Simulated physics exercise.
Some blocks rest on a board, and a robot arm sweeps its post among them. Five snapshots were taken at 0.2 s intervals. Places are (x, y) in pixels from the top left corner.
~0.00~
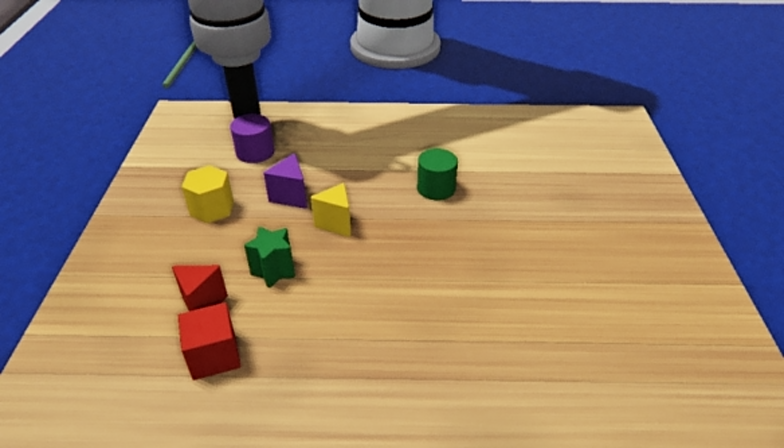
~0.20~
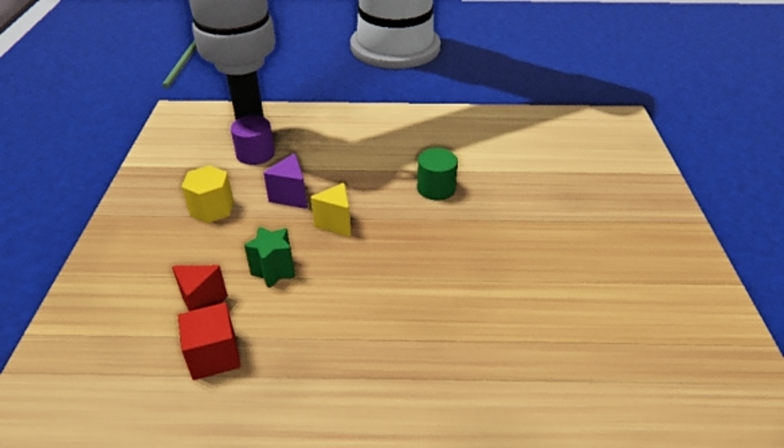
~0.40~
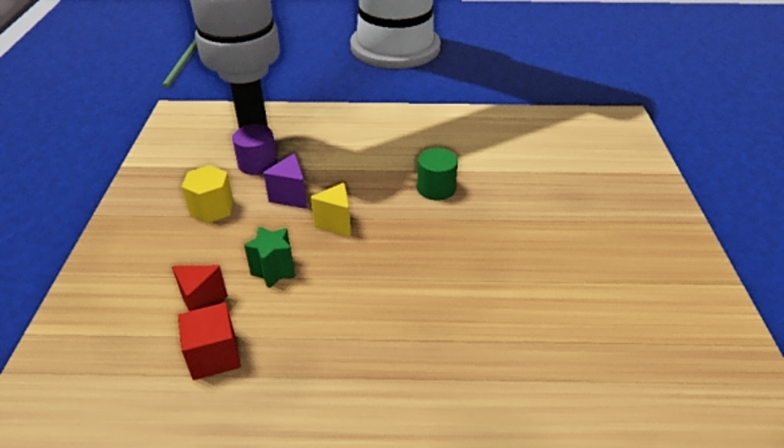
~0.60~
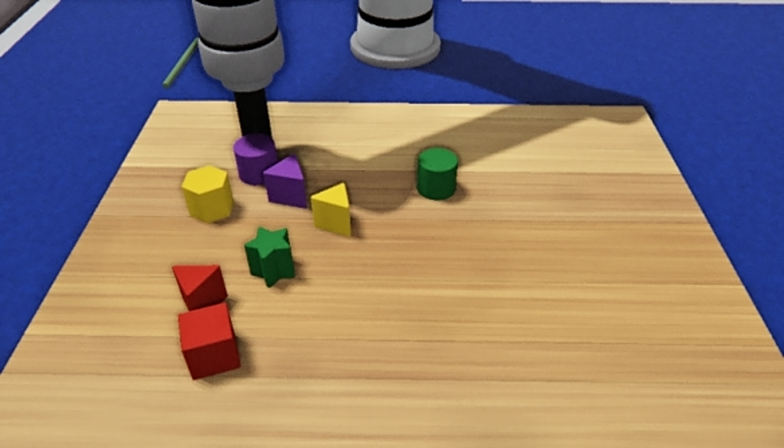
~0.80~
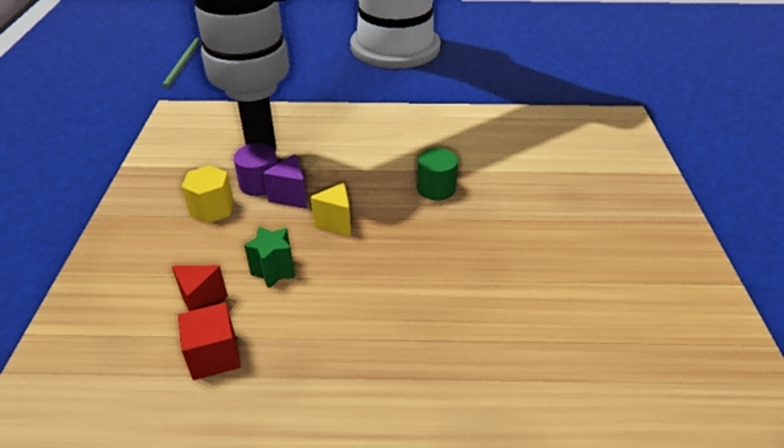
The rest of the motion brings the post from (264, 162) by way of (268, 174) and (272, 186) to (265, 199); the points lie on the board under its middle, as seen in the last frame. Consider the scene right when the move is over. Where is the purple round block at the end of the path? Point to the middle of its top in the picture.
(240, 193)
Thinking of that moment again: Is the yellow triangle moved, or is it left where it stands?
The block you're asking about stays where it is.
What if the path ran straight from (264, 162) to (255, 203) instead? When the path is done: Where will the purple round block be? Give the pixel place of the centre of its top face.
The centre of its top will be at (242, 198).
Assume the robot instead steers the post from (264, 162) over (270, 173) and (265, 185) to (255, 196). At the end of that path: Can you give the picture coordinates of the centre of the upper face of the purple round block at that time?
The purple round block ends near (241, 191).
On the path given first. Halfway along, post at (269, 168); purple round block at (250, 173); purple triangle at (289, 171), turned 25° anticlockwise.
At the end, post at (262, 187); yellow six-sided block not moved; purple round block at (240, 193); purple triangle at (291, 171), turned 25° anticlockwise; yellow triangle not moved.
